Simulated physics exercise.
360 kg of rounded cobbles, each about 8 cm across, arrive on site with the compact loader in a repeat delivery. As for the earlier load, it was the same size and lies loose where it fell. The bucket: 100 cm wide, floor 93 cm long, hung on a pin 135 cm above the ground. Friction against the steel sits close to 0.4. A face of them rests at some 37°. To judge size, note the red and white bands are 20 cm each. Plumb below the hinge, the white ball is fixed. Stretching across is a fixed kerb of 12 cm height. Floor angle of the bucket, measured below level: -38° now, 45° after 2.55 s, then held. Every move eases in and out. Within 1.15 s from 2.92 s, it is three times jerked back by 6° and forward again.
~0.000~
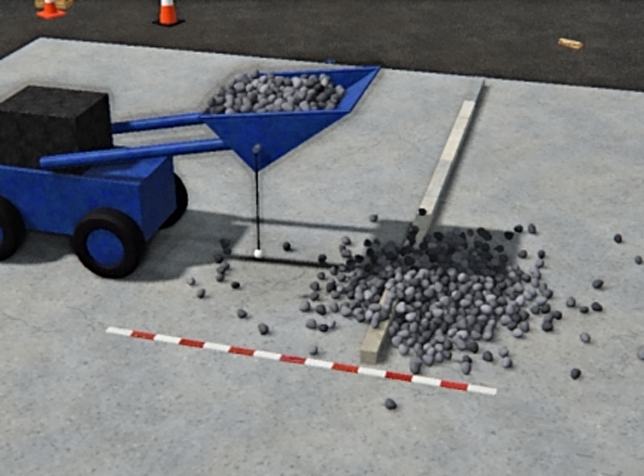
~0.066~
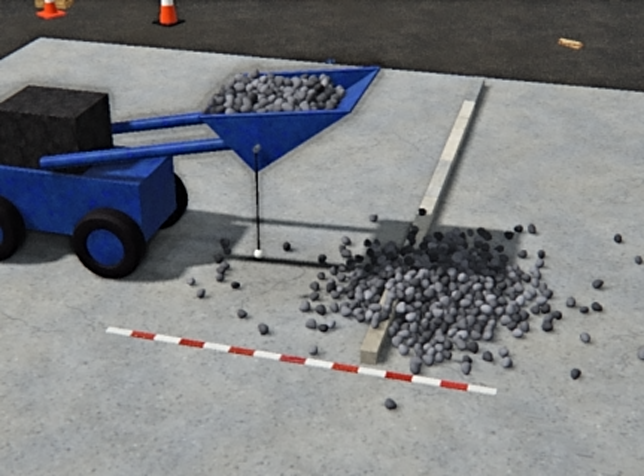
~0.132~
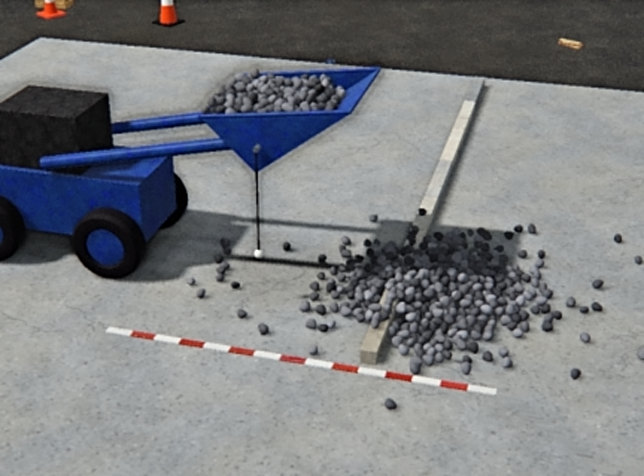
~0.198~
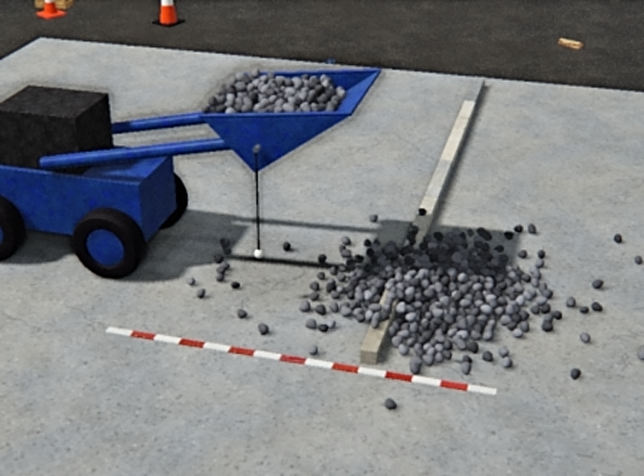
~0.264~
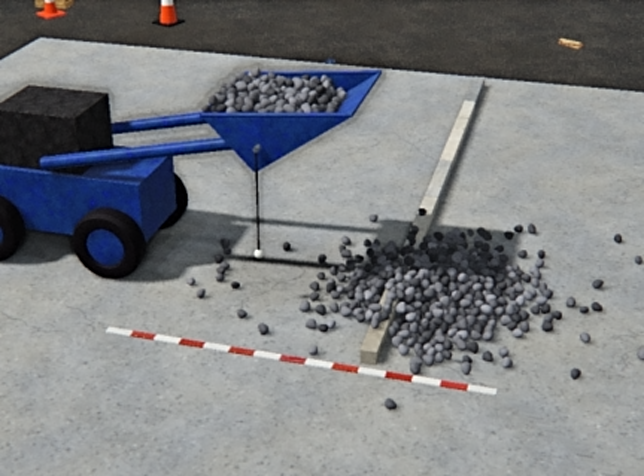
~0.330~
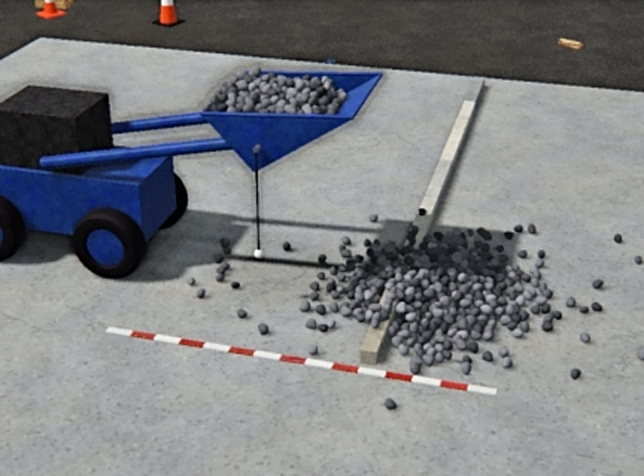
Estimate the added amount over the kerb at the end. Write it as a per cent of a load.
Roughly 23 per cent of a load.
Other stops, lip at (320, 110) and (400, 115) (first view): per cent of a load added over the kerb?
Near 5 in a hundred, then near 85 in a hundred.
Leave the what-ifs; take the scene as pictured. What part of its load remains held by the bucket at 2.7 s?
That works out to about 0 %.
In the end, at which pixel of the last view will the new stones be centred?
I'd say close to (374, 271).
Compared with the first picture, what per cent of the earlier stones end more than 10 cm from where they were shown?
Roughly 5 % of them.
After 1.9 s the floor is at 32°; in per cent of one load, 83 in the bucket, 42 on this side of the kerb, 77 over the kerb; the foremost stones are past the picture's edge.
After 2.7 s the floor is at 45°; in per cent of one load, 0 in the bucket, 107 on this side of the kerb, 95 over the kerb; the foremost stones are past the picture's edge.
After 4.5 s the floor is at 45°; in per cent of one load, 0 in the bucket, 103 on this side of the kerb, 100 over the kerb; the foremost stones are past the picture's edge.
After 7.0 s the floor is at 45°; in per cent of one load, 0 in the bucket, 103 on this side of the kerb, 100 over the kerb; the foremost stones are past the picture's edge. Net gain over the kerb, 23.
